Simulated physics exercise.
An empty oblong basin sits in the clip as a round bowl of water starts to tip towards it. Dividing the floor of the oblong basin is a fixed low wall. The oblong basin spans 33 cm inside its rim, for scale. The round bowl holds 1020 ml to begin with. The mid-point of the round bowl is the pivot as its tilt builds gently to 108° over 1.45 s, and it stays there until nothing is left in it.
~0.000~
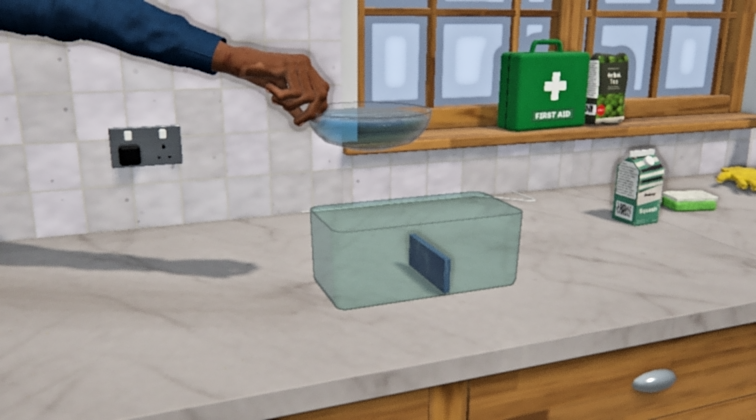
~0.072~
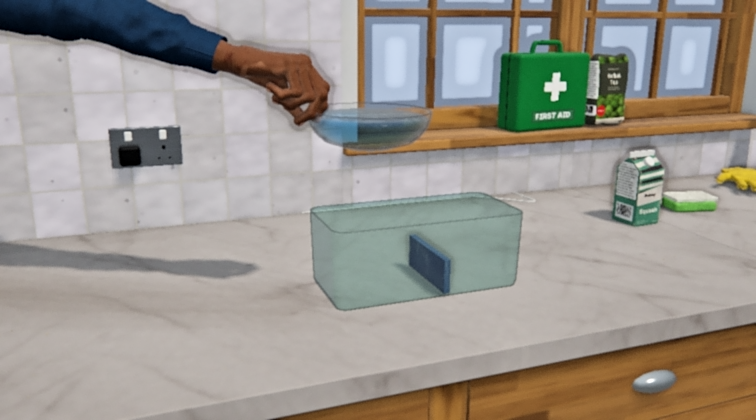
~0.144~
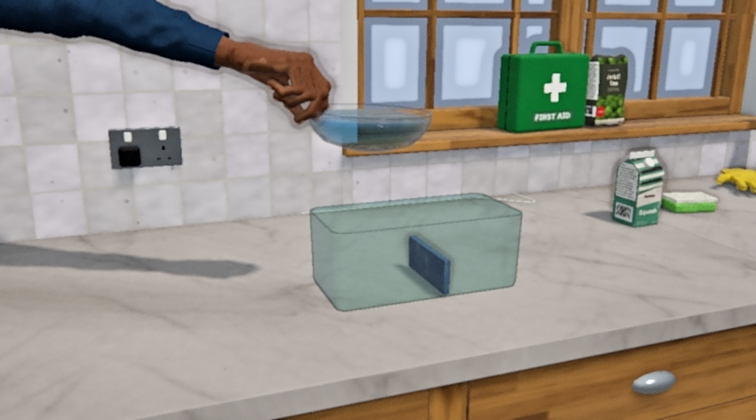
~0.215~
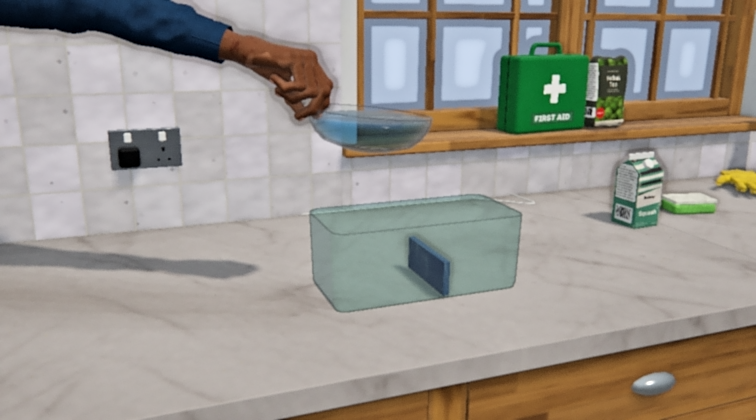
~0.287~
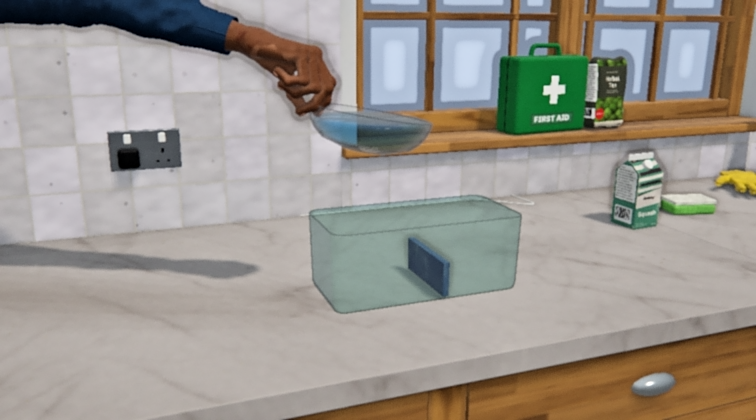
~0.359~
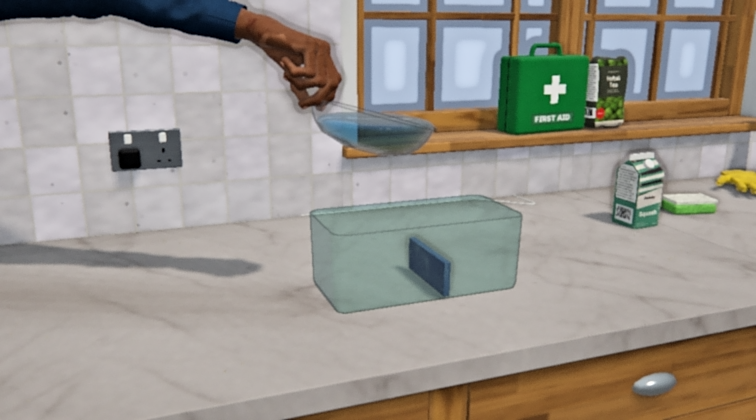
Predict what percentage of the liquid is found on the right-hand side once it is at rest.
About 81 % is on the right.
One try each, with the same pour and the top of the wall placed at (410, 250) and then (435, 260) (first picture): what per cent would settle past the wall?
90 % and 55 %.
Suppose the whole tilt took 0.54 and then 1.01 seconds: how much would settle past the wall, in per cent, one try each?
65 and 75 %.
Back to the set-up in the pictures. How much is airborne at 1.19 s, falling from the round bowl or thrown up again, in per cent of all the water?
Roughly 0 %.
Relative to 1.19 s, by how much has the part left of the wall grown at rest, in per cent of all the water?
I'd say near 0 percent.
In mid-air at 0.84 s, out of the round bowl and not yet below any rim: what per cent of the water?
Share: Roughly 28 per cent.
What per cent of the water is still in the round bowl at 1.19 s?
0 in a hundred, give or take.
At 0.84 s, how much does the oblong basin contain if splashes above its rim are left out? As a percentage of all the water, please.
About 56%.
After 0.84 s the tilt is 67° and 15 per cent is still to pour, 1 is left of the wall and 54 right of it.
After 1.19 s the tilt is 99° and 0 per cent is still to pour, 15 is left of the wall and 81 right of it.
After 1.55 s the tilt is 108° and 0 per cent is still to pour, 15 is left of the wall and 81 right of it.
After 1.95 s the tilt is 108° and 0 per cent is still to pour, 15 is left of the wall and 81 right of it.
In the end 15 per cent lies left of the wall, 81 right of it and 4 outside.
